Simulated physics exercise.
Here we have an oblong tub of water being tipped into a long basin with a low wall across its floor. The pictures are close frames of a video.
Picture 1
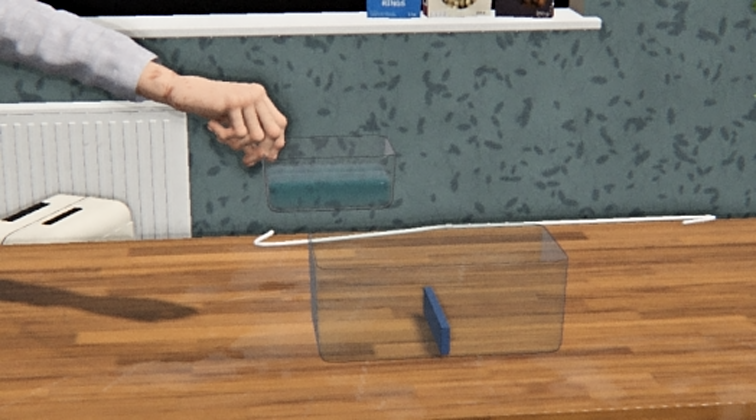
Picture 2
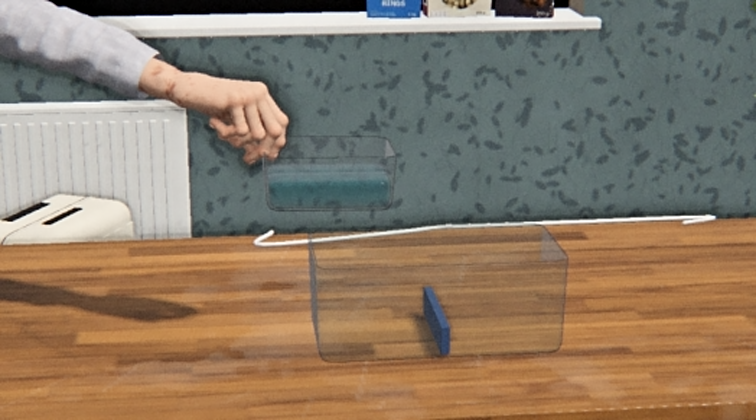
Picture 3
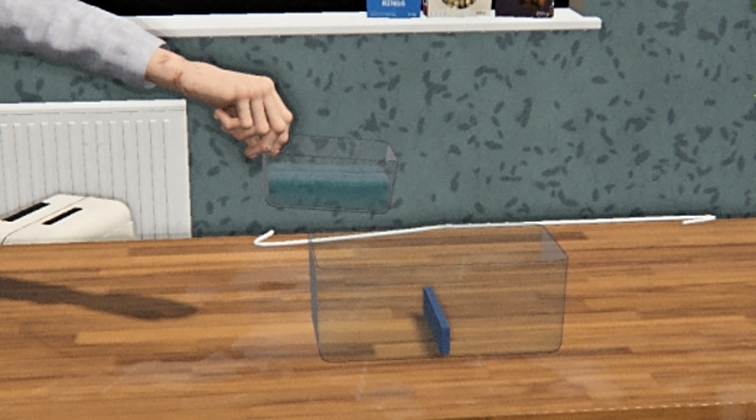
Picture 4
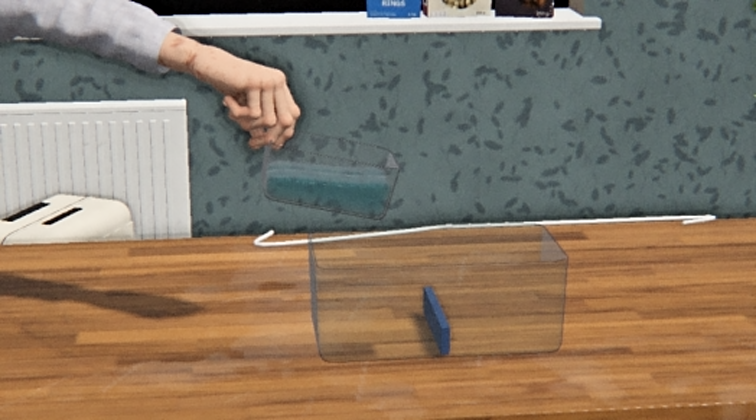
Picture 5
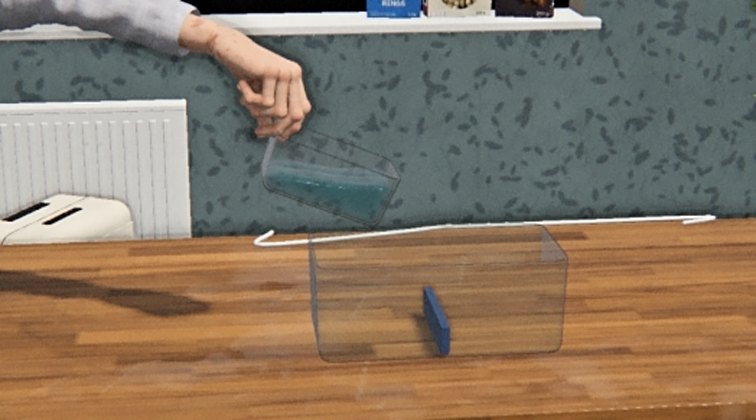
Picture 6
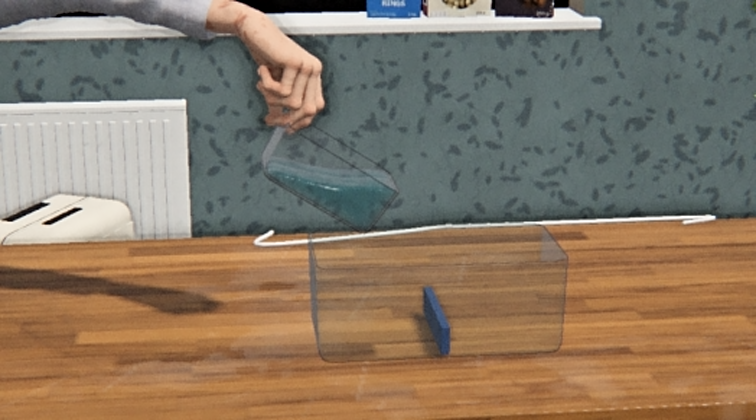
On a wooden kitchen counter, a hand tilting a clear tub of bluish water rightward above a clear basin with a low blue wall.
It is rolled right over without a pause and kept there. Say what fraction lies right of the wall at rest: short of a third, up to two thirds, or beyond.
It comes to not even a third.
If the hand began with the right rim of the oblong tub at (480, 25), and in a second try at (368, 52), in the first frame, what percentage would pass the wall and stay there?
Roughly 80 per cent, and 15 per cent.
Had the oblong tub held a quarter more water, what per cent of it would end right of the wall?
Some 30 per cent.
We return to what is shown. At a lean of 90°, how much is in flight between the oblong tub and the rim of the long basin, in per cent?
About 15 per cent.
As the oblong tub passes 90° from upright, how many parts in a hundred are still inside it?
Roughly 20 in a hundred.
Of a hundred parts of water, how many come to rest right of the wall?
Close to 15 per cent.
A moment on, the oblong tub is tipped on its side and 20 per cent is still to pour, 54 is left of the wall and 11 right of it.
Next, the oblong tub is tipped right over and 6 per cent is still to pour, 74 is left of the wall and 15 right of it.
Then the oblong tub is tipped right over and 0 per cent is still to pour, 82 is left of the wall and 17 right of it.
Later the oblong tub is tipped right over and 0 per cent is still to pour, 82 is left of the wall and 17 right of it.
In the end 82 per cent lies left of the wall, 17 right of it and 1 outside.
